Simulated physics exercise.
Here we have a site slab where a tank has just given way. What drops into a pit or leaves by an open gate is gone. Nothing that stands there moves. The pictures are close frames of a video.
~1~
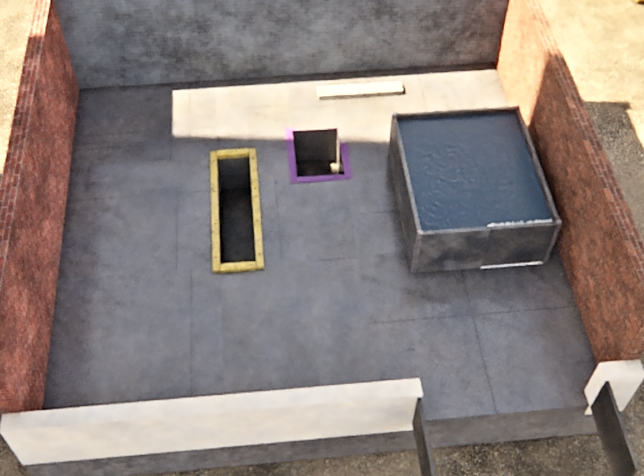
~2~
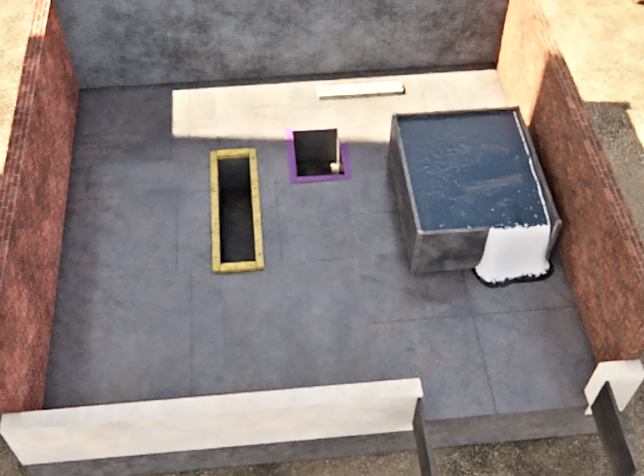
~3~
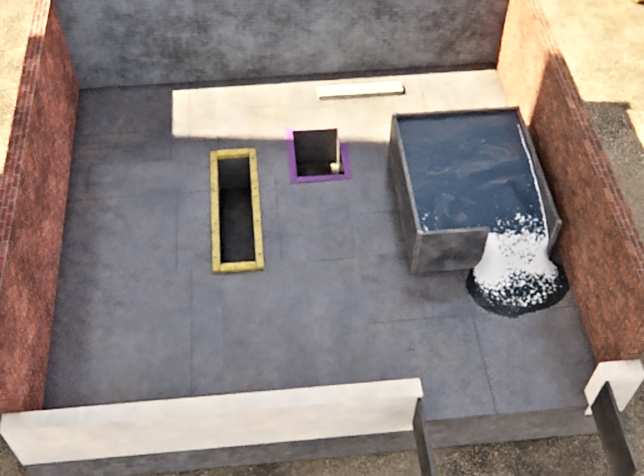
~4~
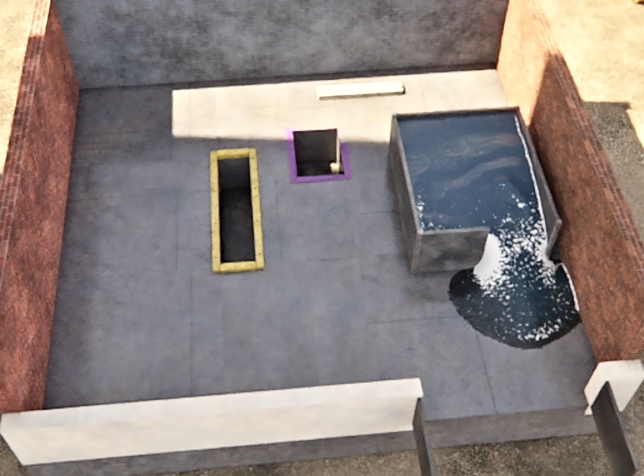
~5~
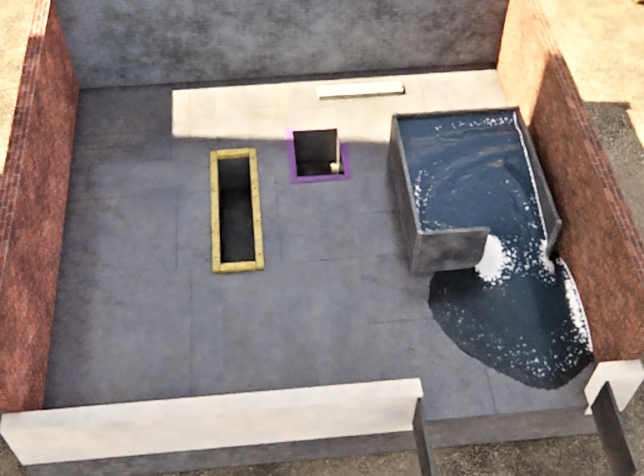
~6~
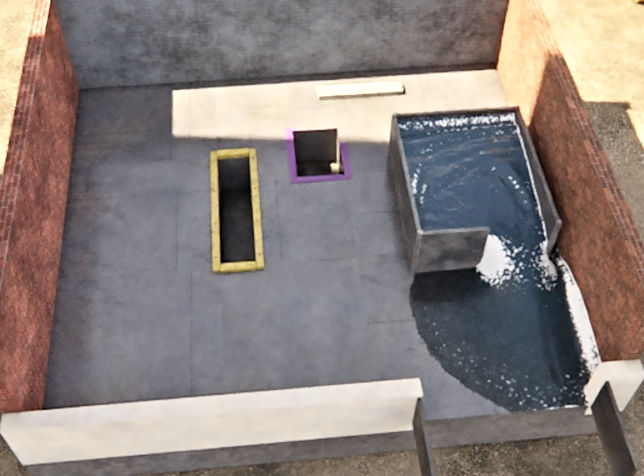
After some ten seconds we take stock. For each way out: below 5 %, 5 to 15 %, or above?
The gate takes above 15 %; the yellow pit takes not even 5 %; the purple pit takes not even 5 %.
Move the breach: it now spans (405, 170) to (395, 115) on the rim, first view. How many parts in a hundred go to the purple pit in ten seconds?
Parts in a hundred: Purple 40.
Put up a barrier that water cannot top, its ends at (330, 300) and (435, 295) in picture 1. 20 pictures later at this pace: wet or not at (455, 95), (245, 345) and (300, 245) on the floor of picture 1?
As listed: Dry, not flooded, not flooded.
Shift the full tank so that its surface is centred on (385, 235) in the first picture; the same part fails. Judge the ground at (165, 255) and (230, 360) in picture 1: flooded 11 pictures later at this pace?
One after the other: No water, under water.
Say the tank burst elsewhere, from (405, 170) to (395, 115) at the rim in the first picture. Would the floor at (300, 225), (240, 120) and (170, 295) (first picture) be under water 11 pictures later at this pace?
As listed: Covered, dry, not flooded.
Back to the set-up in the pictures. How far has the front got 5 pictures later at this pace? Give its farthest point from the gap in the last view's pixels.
I would point to (375, 408).
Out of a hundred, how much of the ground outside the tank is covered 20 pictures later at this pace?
I make it 15 per cent.
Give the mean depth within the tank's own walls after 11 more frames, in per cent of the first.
Roughly 58 per cent.
A moment on, water covers 10 % of the floor; the gate 7 %, the yellow pit 0 %, the purple pit 0 %.
Next, water covers 15 % of the floor; the gate 21 %, the yellow pit 0 %, the purple pit 0 %.
Then, water covers 15 % of the floor; the gate 38 %, the yellow pit 0 %, the purple pit 0 %.
Later, water covers 15 % of the floor; the gate 59 %, the yellow pit 0 %, the purple pit 0 %.
In the end, water covers 20 % of the floor; the gate 75 %, the yellow pit 0 %, the purple pit 0 %.
